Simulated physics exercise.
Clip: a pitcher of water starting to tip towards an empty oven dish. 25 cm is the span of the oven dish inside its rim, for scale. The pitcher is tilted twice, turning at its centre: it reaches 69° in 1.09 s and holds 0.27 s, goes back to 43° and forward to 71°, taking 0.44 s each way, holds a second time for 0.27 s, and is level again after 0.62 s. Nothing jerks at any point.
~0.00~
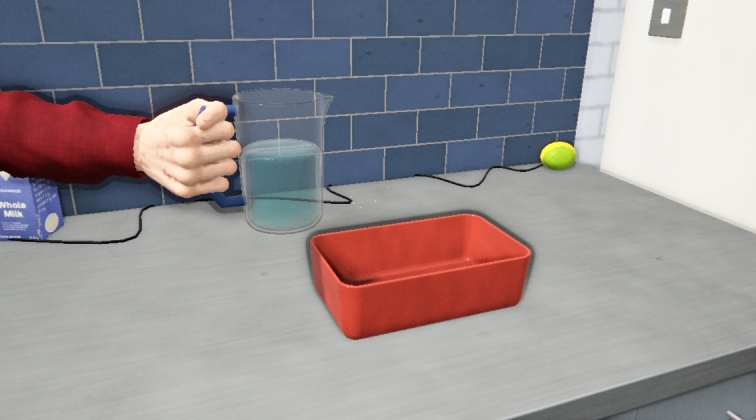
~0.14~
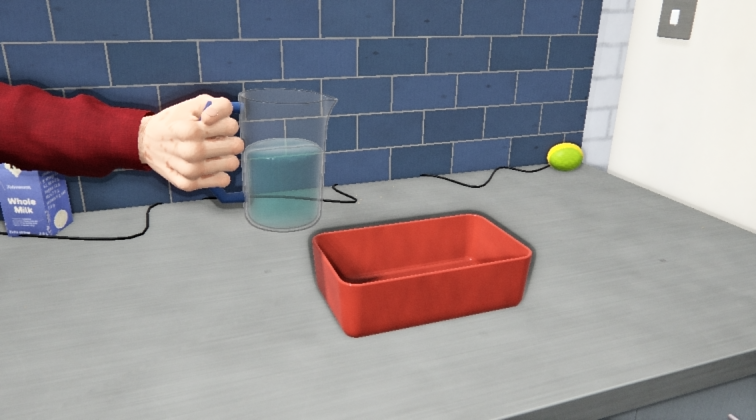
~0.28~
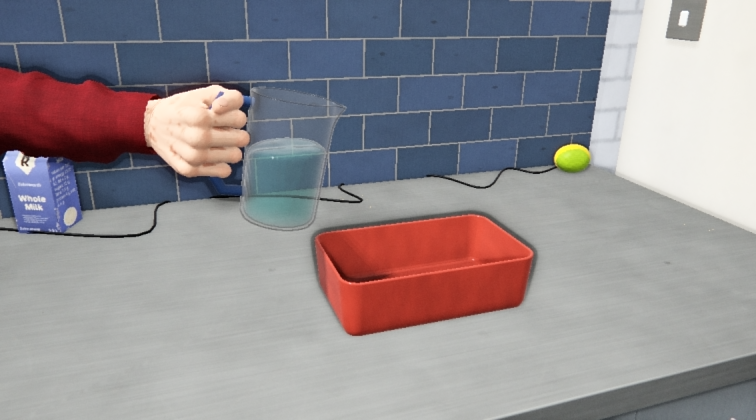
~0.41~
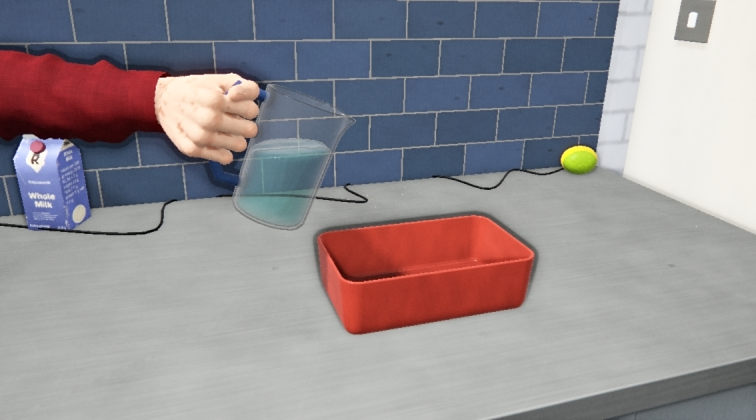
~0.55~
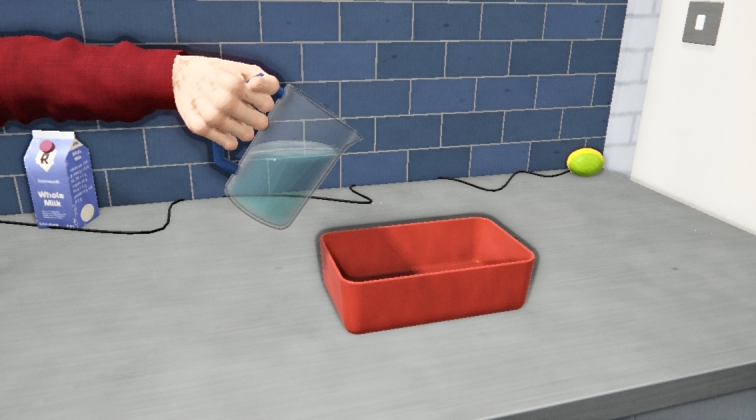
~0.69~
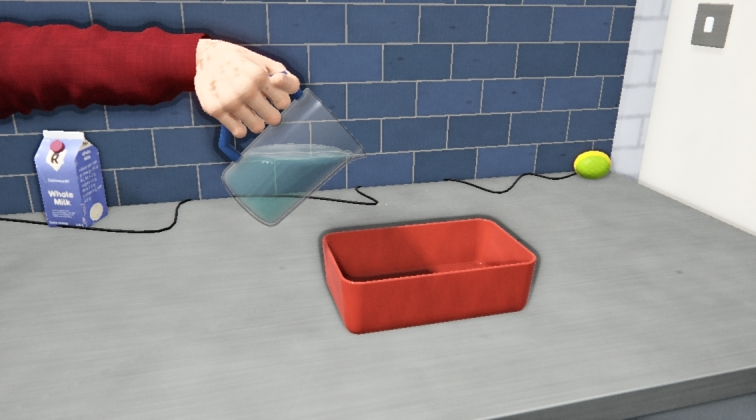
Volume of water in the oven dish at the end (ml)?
Roughly 225 ml of water ends up in the oven dish.
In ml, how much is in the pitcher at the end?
About 240 ml.
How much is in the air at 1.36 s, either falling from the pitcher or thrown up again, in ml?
40 ml.
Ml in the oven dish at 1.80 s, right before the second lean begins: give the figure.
I'd put it at around 160 ml.
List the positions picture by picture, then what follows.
Tilt 0°; pouring edge (332, 95); surface from (241, 151) to (317, 144); the oven dish's rim runs from (324, 262) to (503, 234), in the first frame.
Tilt 3°; pouring edge (337, 98); surface from (244, 150) to (319, 144), in the second frame.
Tilt 10°; pouring edge (346, 106); surface from (248, 150) to (323, 145), in the third frame.
Tilt 22°; pouring edge (355, 119); surface from (246, 159) to (328, 145), in the fourth frame.
Tilt 35°; pouring edge (363, 137); surface from (240, 164) to (338, 147), in the fifth frame.
Tilt 49°; pouring edge (366, 155); surface from (229, 166) to (352, 152), in the sixth frame.
After 1.36 s the tilt is 69° and the oven dish has 105 ml, the pitcher 335 ml, and 0 ml is on the work surface.
After 1.80 s the tilt is 43° and the oven dish has 160 ml, the pitcher 305 ml, and 10 ml is on the work surface.
After 2.51 s the tilt is 71° and the oven dish has 190 ml, the pitcher 260 ml, and 15 ml is on the work surface.
After 2.95 s the tilt is 13° and the oven dish has 225 ml, the pitcher 240 ml, and 15 ml is on the work surface.
In the end the oven dish has 225 ml, the pitcher 240 ml, and 15 ml is on the work surface.
